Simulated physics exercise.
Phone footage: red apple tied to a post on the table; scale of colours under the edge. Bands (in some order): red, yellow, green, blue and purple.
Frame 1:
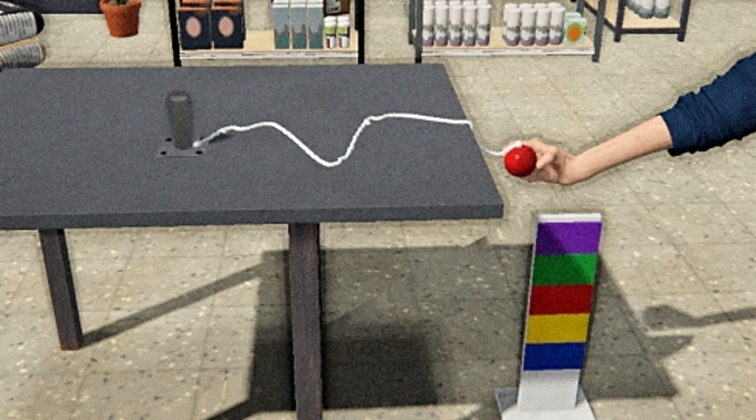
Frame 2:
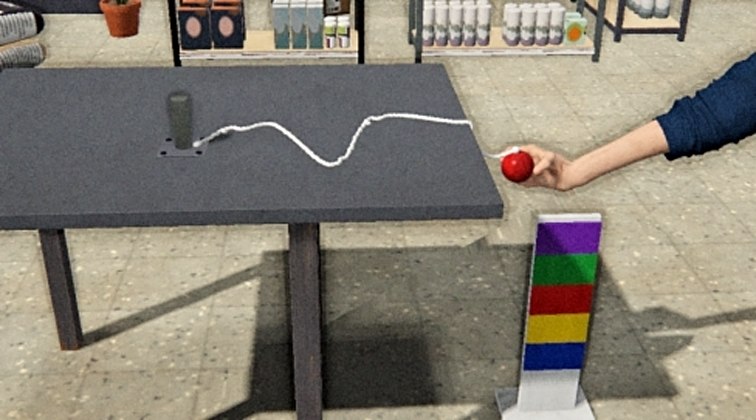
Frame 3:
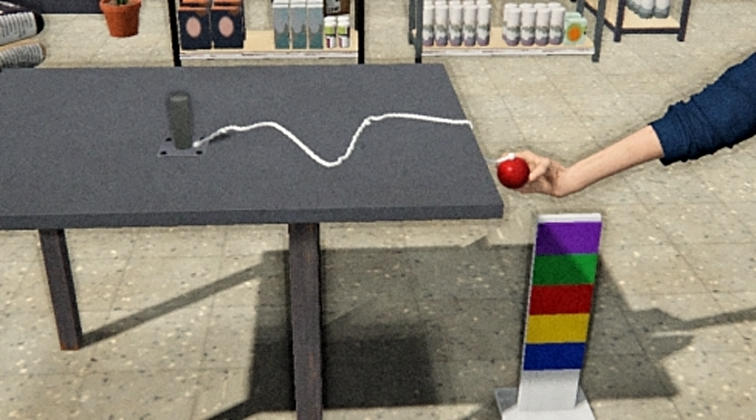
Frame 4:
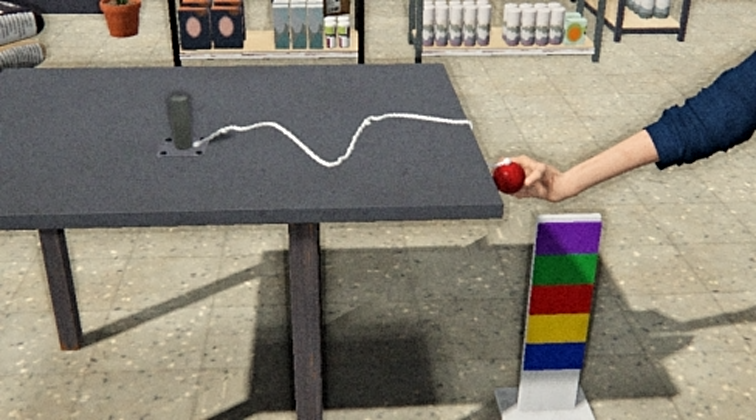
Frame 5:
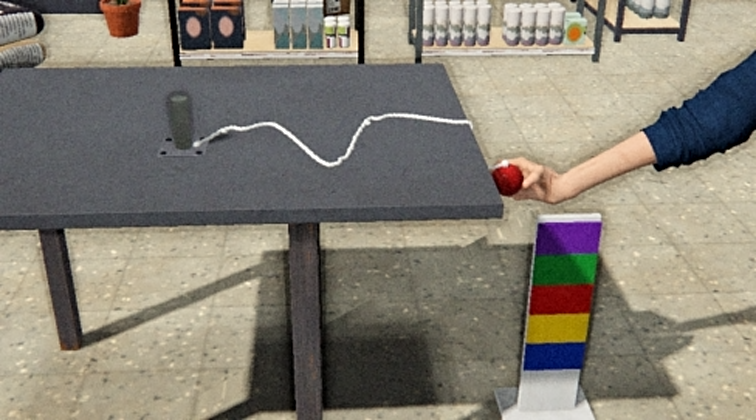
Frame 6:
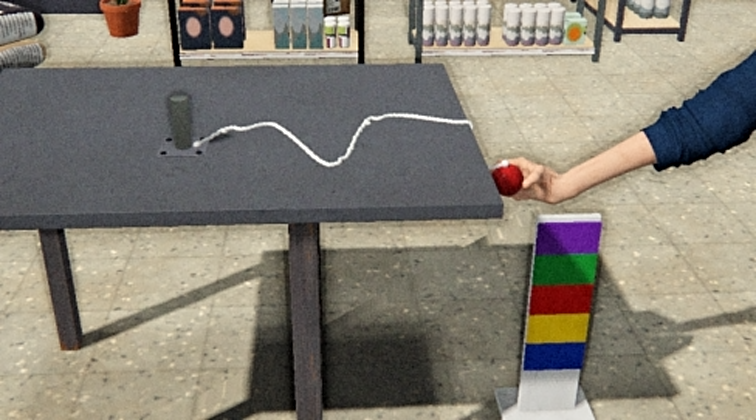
A hand reaching in from the right, its arm in a dark blue sleeve, holds a small red ball tied to a white cord and shifts it slightly down and left beside the table's edge. The cord lies wavy across the dark grey tabletop from a short post, above a purple, green, red, yellow and blue scale. The steady, slightly raised view shows a shop with stocked shelves behind.
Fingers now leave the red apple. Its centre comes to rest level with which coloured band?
With the blue one.
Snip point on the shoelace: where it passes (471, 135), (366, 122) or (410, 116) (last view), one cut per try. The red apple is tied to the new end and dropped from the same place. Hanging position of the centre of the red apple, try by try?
In order, it comes to rest around (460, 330), (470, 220) and (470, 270).
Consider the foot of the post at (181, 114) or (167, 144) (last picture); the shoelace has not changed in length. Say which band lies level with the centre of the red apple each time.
First case: Blue. Second case: Blue.
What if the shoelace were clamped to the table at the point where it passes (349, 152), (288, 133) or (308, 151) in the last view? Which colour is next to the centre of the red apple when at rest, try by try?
Each in turn comes out as green, yellow, red.
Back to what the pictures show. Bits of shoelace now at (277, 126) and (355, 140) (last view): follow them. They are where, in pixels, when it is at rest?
The first moves to (319, 140), the second to (473, 159).
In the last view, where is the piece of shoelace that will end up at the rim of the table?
It's near (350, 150) in the last picture.
Early on, apple near (479, 348); level with blue.
Midway, apple near (444, 375); level with blue.
Finally, apple near (458, 373); level with blue. Its middle rests at the blue band.
